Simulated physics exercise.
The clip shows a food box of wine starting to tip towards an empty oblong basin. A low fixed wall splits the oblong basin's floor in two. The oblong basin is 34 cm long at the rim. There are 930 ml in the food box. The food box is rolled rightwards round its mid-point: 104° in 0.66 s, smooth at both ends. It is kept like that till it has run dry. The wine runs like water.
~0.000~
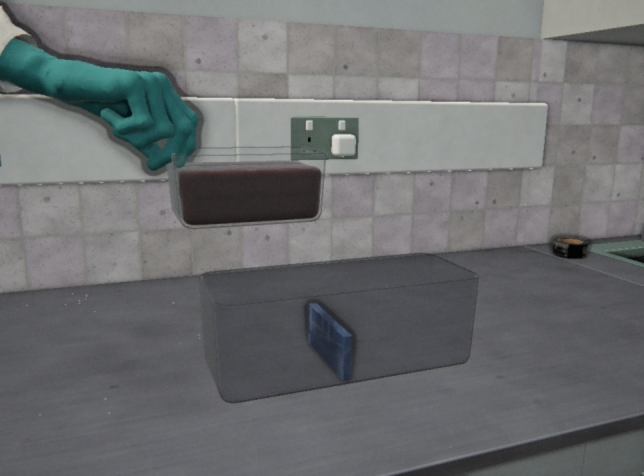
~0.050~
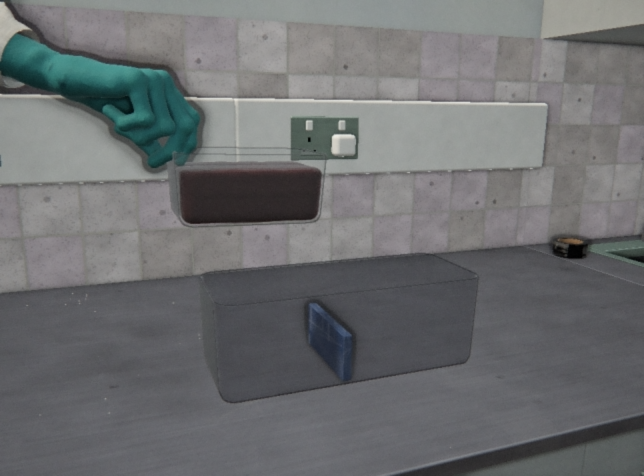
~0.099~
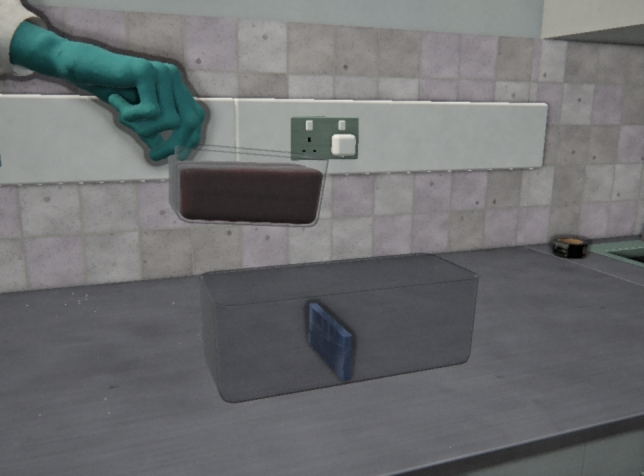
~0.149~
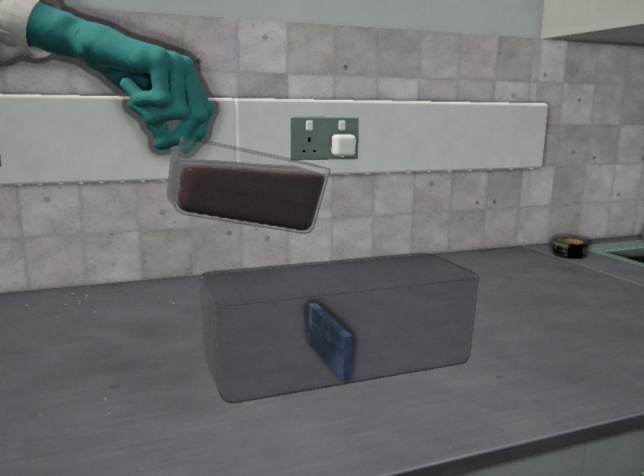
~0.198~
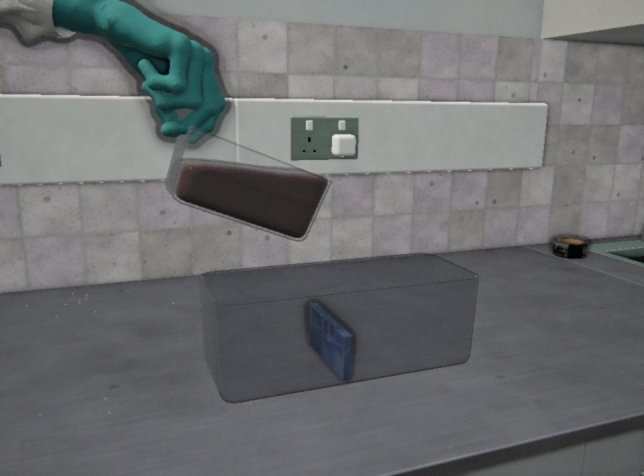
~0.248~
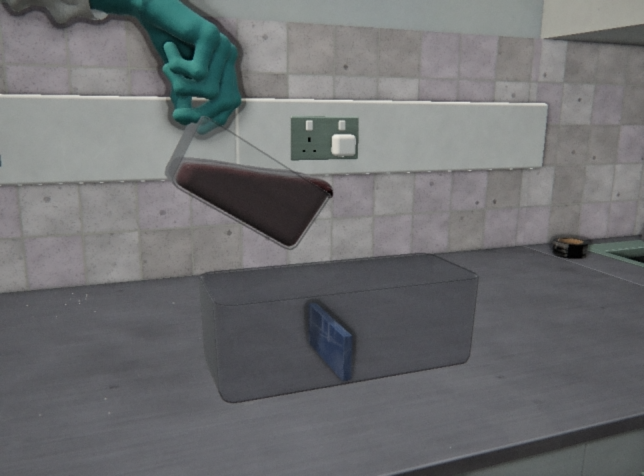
A green-gloved hand tilts a clear box of dark red wine rightwards above an oblong basin.
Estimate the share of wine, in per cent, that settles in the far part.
About 64 per cent.
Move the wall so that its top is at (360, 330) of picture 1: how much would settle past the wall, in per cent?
In that case some 35 per cent.
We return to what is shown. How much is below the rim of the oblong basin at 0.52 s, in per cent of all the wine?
Some 44 per cent.
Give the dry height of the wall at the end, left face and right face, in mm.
Some 44 mm on the left and 32 mm on the right.
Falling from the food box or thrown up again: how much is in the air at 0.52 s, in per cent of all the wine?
Near 36 in a hundred.
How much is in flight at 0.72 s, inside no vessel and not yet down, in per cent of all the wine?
Near 6 in a hundred.
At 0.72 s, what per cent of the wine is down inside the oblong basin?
About 84 per cent.
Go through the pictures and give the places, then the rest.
It leans 0°; its right rim is at (313, 152); the wine meets the walls at (173, 169) and (309, 165); the oblong basin's rim runs from (207, 290) to (455, 265); the wall's top is at (329, 320), in the first picture.
It leans 1°; its right rim is at (314, 153); the wine meets the walls at (173, 168) and (309, 166), in the second picture.
It leans 6°; its right rim is at (315, 159); the wine meets the walls at (175, 166) and (311, 168), in the third picture.
It leans 13°; its right rim is at (317, 167); the wine meets the walls at (176, 165) and (313, 170), in the fourth picture.
It leans 21°; its right rim is at (318, 179); the wine meets the walls at (175, 165) and (316, 173), in the fifth picture.
It leans 32°; its right rim is at (317, 193); the wine meets the walls at (173, 164) and (315, 183); 4 per cent is over the edge, in the sixth picture.
Then, 0.52 s in, the tilt is 93° and 19 per cent is still to pour, 1 is left of the wall and 43 right of it.
Then, 0.72 s in, the tilt is 104° and 3 per cent is still to pour, 23 is left of the wall and 62 right of it.
Then, 0.93 s in, the tilt is 104° and 0 per cent is still to pour, 27 is left of the wall and 64 right of it.
Then, 1.16 s in, the tilt is 104° and 0 per cent is still to pour, 29 is left of the wall and 64 right of it.
Finally, 29 per cent lies left of the wall, 64 right of it and 7 outside.
